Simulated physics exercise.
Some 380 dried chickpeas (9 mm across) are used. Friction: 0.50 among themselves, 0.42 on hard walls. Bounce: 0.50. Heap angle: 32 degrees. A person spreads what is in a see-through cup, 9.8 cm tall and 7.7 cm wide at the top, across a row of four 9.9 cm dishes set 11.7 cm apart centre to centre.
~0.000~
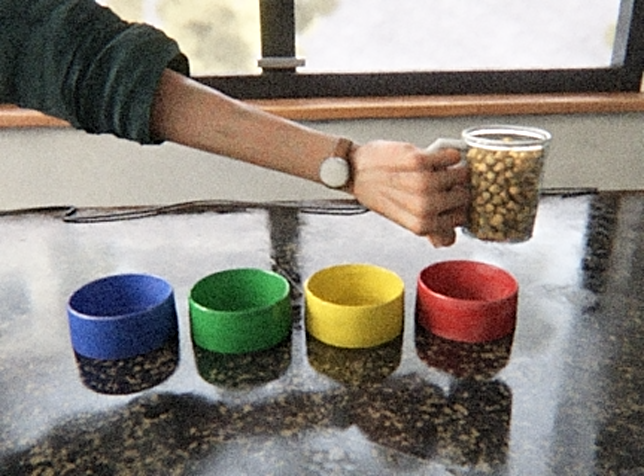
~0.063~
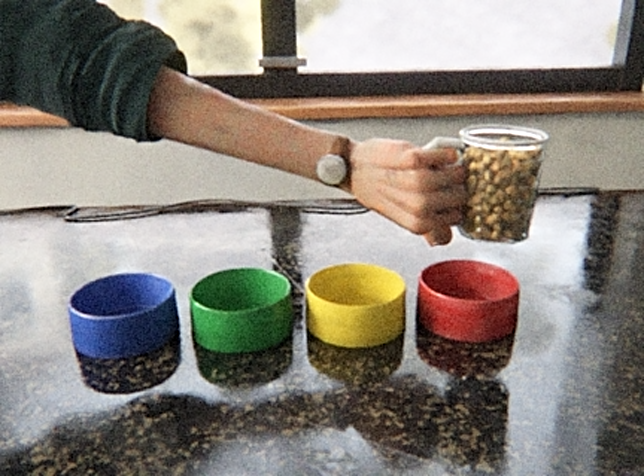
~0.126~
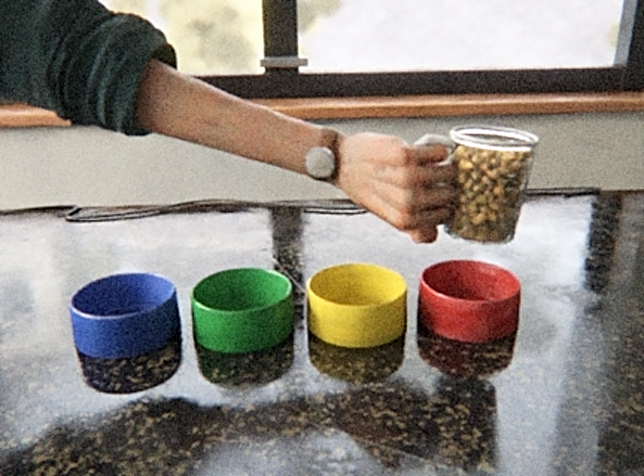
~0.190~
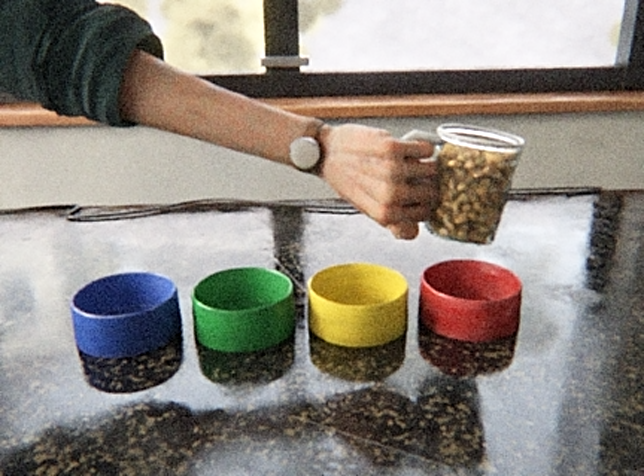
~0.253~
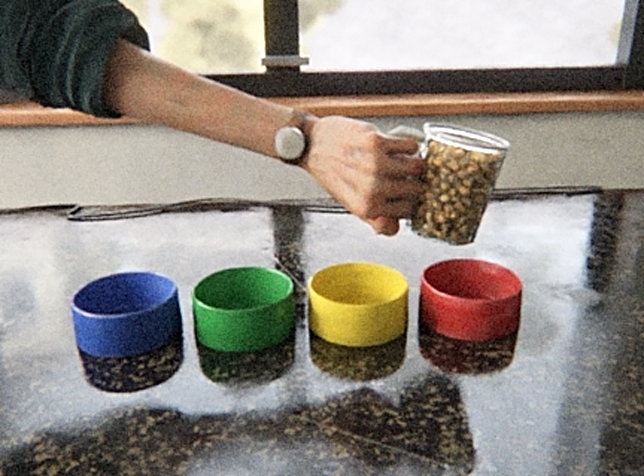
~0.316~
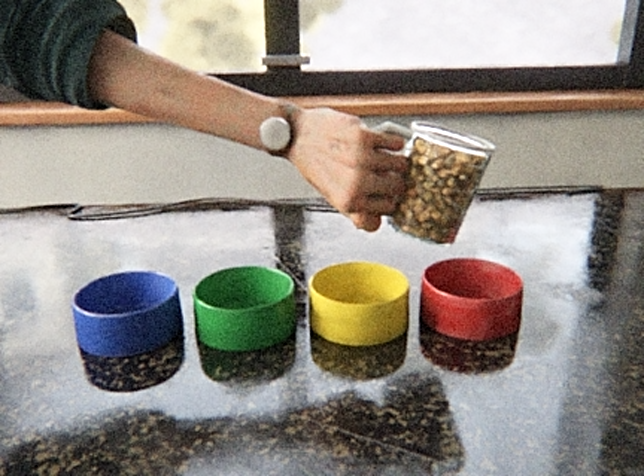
On a shiny dark speckled counter by a window, a hand held a clear cup of chickpeas above four colored dishes, then moved it left while gradually tilting it to the right.
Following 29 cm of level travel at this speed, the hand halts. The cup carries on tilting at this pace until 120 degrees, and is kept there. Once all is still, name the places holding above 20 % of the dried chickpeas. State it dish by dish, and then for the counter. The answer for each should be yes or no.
Red - no, blue - no, green - yes, yellow - no, counter - yes.
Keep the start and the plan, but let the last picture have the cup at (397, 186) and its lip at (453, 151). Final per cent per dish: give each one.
Dish by dish: Red 0 percent, blue 0 percent, green 60 percent, yellow 0 percent.
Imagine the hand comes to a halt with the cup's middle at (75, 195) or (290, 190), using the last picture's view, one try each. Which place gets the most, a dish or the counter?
Try 1 - blue; try 2 - yellow.
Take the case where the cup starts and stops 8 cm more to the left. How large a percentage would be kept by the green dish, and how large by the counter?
The green one would get 60 and the counter 40.
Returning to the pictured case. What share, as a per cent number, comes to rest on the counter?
The answer is roughly 35 per cent.
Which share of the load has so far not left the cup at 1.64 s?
About 90 percent of the load.
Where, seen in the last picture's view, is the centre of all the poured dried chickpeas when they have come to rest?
Close to pixel (271, 308).
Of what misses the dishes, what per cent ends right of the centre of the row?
Around 60 per cent of it.
After 1.11 s, tilt 64 degrees; cup holds 100 %.
After 1.64 s, tilt 97 degrees; cup holds 90 %, green 5 %.
Then, at 2.23 s, tilt 120 degrees; cup holds 10 %, green 60 %.
By 3.0 s all is still; red 0 %, blue 0 %, green 65 %, yellow 5 %, counter 35 %.
